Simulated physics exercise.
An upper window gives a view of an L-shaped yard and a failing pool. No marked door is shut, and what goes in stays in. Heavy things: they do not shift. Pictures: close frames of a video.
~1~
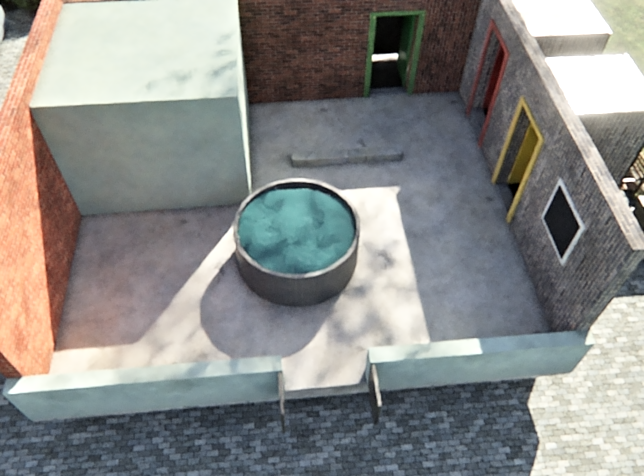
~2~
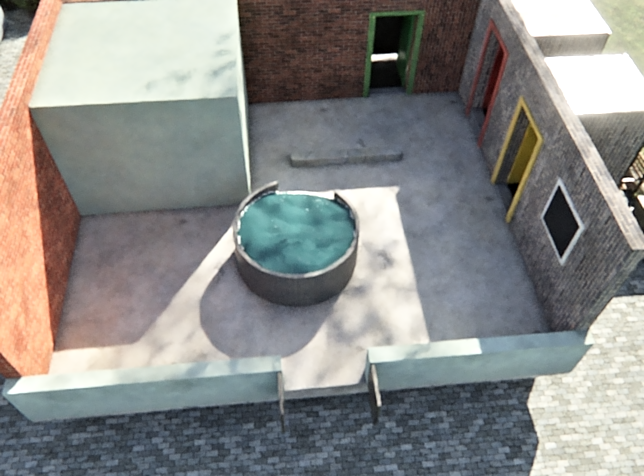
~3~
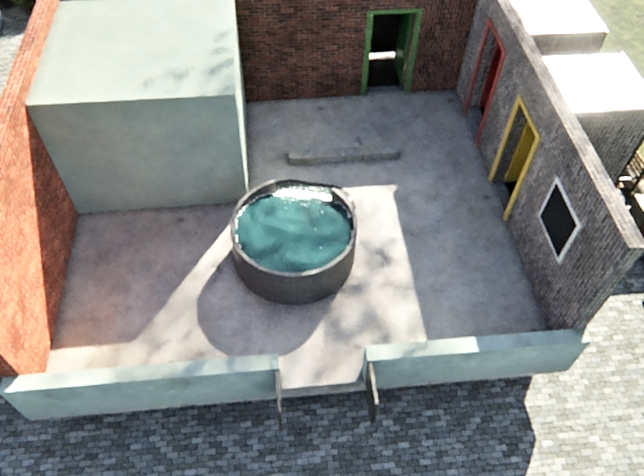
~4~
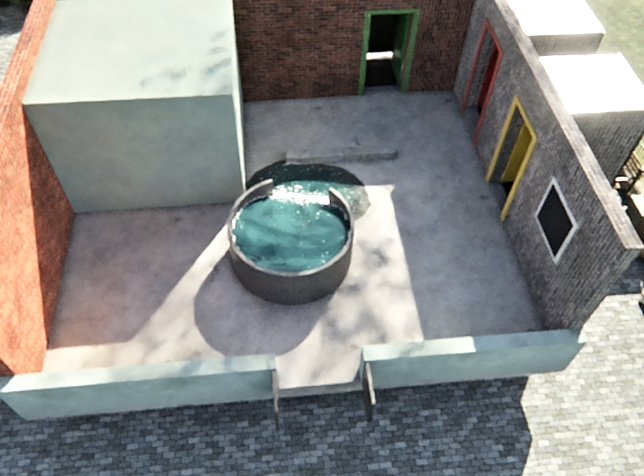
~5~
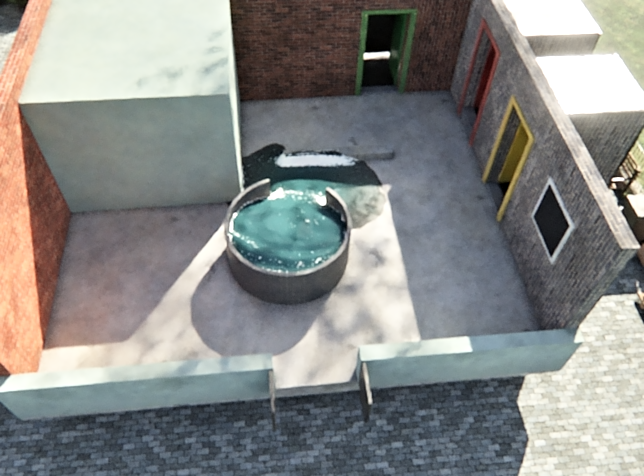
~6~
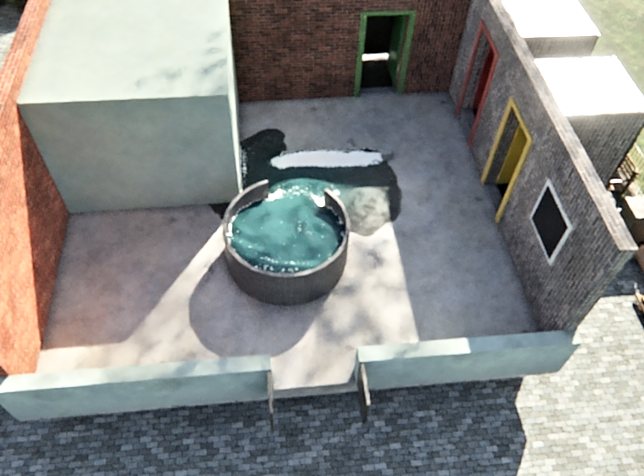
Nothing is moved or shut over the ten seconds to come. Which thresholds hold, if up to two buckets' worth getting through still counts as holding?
The green door does not hold; the red door holds; the yellow door does not hold.
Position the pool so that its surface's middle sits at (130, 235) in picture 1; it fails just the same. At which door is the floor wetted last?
Bringing up the rear is the green one.
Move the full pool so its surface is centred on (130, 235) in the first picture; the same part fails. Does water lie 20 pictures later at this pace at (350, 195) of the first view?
Answer: Submerged.
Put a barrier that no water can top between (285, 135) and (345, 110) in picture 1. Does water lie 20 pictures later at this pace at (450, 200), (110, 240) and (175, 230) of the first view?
Outcome per location, in sequence: Soaking, unsoaked, unsoaked.
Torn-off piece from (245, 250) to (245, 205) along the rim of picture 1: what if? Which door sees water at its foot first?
It is the door marked yellow.
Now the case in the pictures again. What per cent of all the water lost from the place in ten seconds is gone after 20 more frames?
Close to 30 per cent.
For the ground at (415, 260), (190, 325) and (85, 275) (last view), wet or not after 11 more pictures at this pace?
Lab note, in the order given: Unwetted, unwetted, unwetted.
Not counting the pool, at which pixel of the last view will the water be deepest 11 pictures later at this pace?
I'd say near (253, 104).
A moment on, water covers 25 % of the floor; the green door not reached, the red door not reached, the yellow door not reached.
Next, water covers 40 % of the floor; the green door under two buckets in, the red door wet at the sill, nothing in, the yellow door under two buckets in.
Then, water covers 45 % of the floor; the green door over two buckets in, the red door wet at the sill, nothing in, the yellow door over two buckets in.
Later, water covers 55 % of the floor; the green door over two buckets in, the red door wet at the sill, nothing in, the yellow door far over two buckets in.
In the end, water covers 85 % of the floor; the green door far over two buckets in, the red door wet at the sill, nothing in, the yellow door far over two buckets in.
